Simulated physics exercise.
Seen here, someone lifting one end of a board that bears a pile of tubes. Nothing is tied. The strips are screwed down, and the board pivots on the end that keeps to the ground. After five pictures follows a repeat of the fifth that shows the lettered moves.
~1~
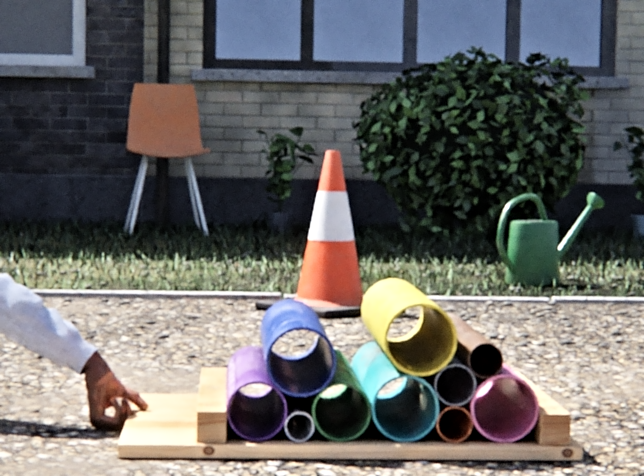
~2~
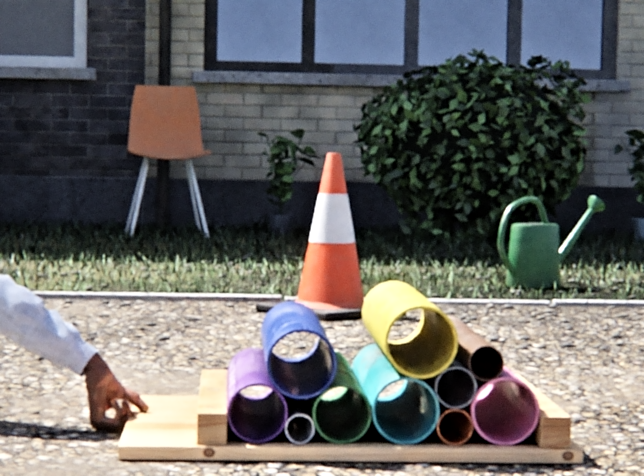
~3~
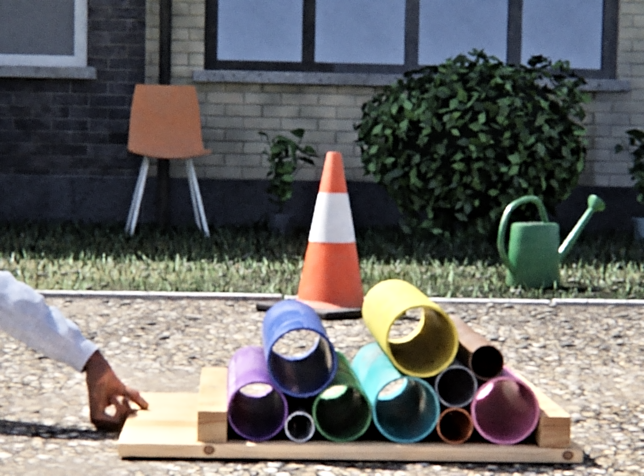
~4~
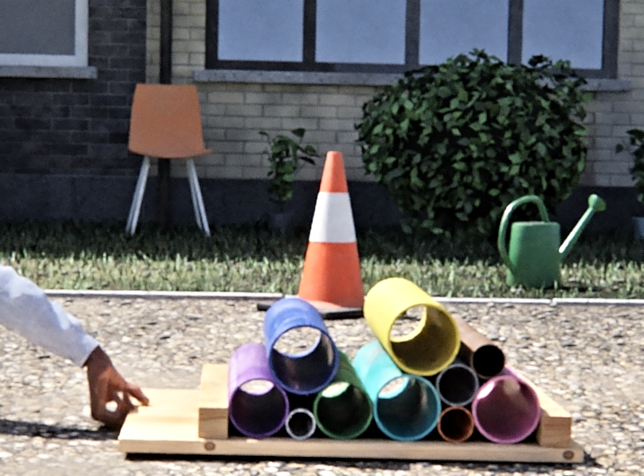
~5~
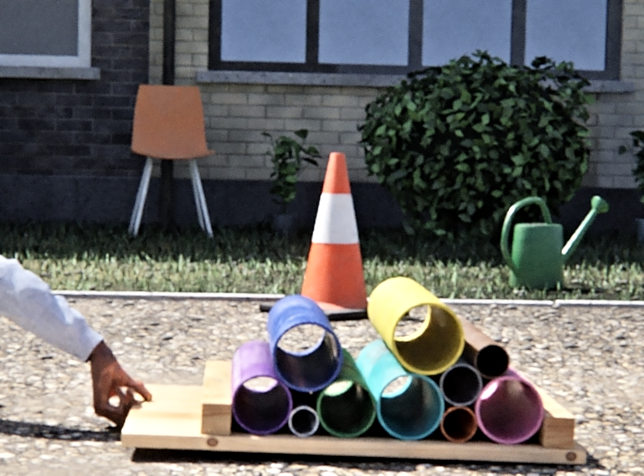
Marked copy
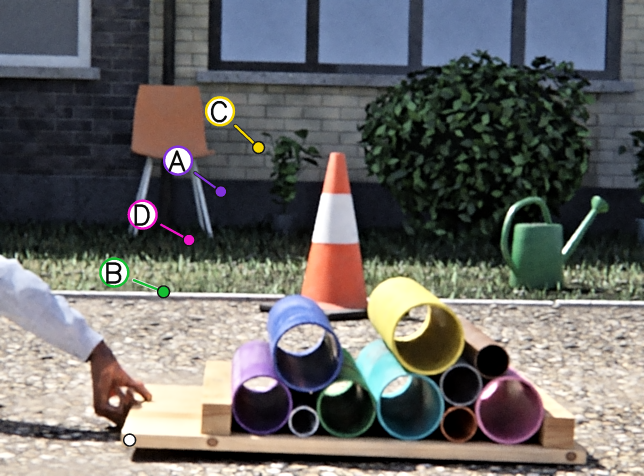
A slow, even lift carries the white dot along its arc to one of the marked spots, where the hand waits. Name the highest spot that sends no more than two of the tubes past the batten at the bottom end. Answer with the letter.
Raise it to A.
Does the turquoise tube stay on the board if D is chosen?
The turquoise tube: Yes.
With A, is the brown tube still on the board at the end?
No.
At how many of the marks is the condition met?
Three of the four.
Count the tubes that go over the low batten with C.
The count is three.
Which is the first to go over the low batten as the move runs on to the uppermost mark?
First is the brown one.
On the marked copy, A at (221, 192); B at (164, 292); C at (258, 147); D at (189, 240); the white dot at (130, 440).
Taking A. A third of the way, board at 19°.
Two thirds of the way, board at 35°.
When it is over, board at 35°, one over the low batten (brown).
As for the rest, B none over the low batten; C three over the low batten (blue, brown, yellow); D one over the low batten (brown).
